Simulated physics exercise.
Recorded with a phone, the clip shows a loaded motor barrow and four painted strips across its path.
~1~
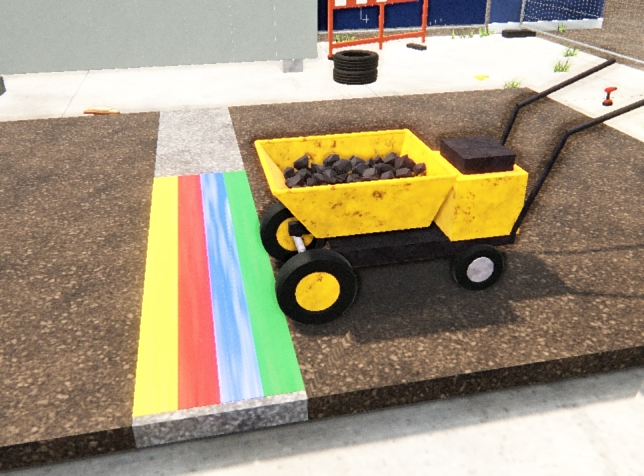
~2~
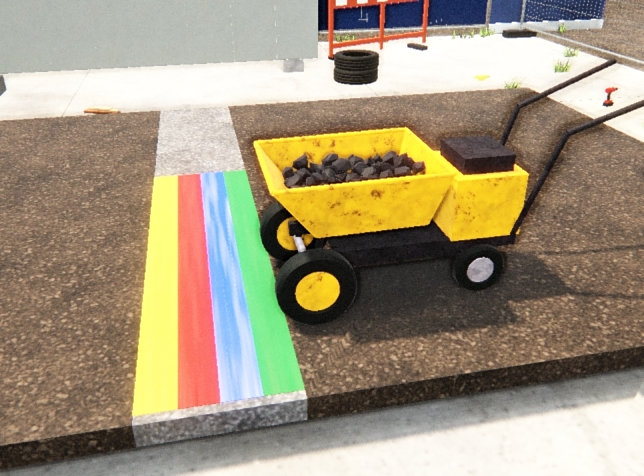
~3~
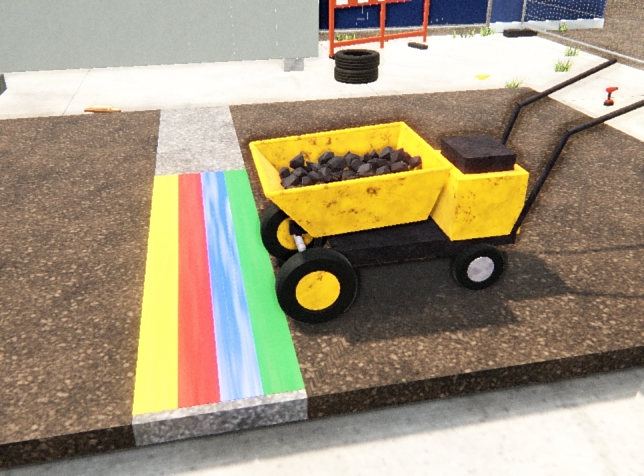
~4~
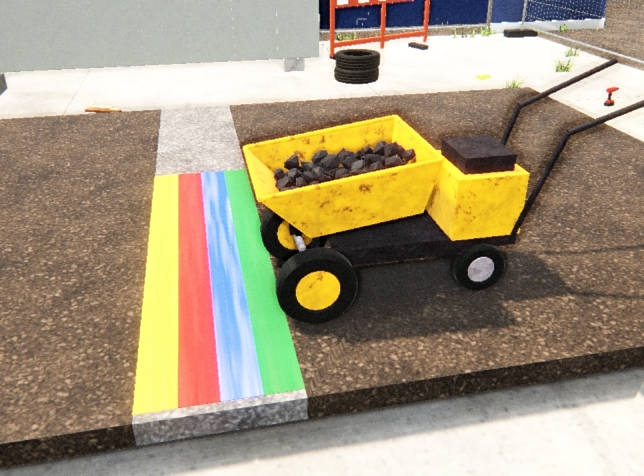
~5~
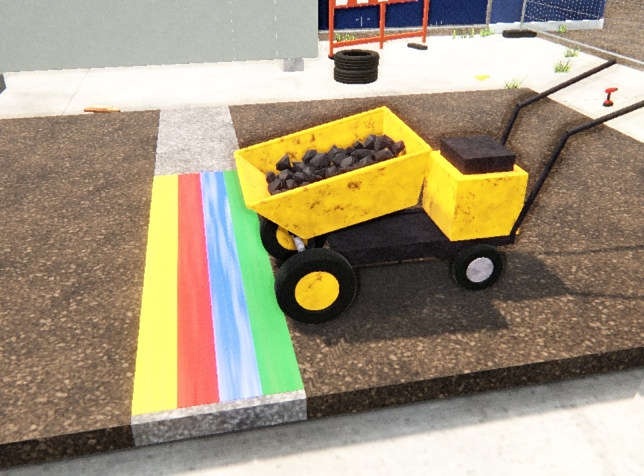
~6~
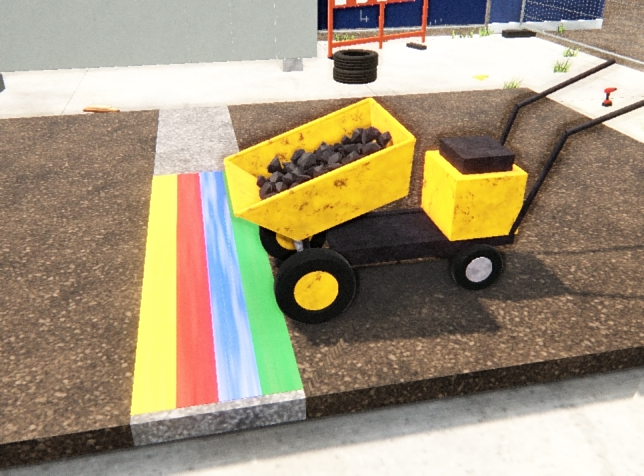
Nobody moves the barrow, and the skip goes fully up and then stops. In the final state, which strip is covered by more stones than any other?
The yellow strip is.
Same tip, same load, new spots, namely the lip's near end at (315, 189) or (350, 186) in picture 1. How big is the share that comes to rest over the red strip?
That works out to 30 per cent for the first position and 20 per cent for the second.
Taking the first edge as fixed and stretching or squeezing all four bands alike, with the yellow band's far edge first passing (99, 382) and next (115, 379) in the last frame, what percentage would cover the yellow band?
Near 20 and 20 in a hundred.
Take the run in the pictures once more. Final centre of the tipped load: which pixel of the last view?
Close to (156, 298) in the last view.
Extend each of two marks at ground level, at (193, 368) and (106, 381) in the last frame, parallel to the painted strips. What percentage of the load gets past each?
About 70 percent, then about 10 percent.
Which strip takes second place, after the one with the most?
Ranked second: The red one.
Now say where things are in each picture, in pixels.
The first frame shows lip of the skip at (275, 193), level; top of the load at (364, 172), lumps of coal; green strip at (276, 354); blue strip at (237, 359); red strip at (198, 365); yellow strip at (157, 371).
The second frame shows lip of the skip at (274, 194), level; top of the load at (362, 171).
The third frame shows lip of the skip at (268, 195), tipped barely; top of the load at (359, 168).
The fourth frame shows lip of the skip at (260, 200), tipped a little; top of the load at (373, 162).
The fifth frame shows lip of the skip at (249, 206), tipped a little; top of the load at (371, 156).
The sixth frame shows lip of the skip at (237, 214), tipped clearly; top of the load at (359, 150); green strip at (274, 353); blue strip at (235, 358); red strip at (196, 363); yellow strip at (155, 369).
Soon after the last picture, skip tipped steeply; all in the skip.
A little later, skip tipped right over; most in the skip; a small part over the red strip; a small part over the yellow strip.
Later still, skip tipped right over; about a third in the skip; about a quarter over the red strip; about a third over the yellow strip; about a quarter off the paint.
By the end, skip tipped right over; about a quarter in the skip; none over the green strip; none over the blue strip; about a quarter over the red strip; about a third over the yellow strip; about a quarter off the paint.
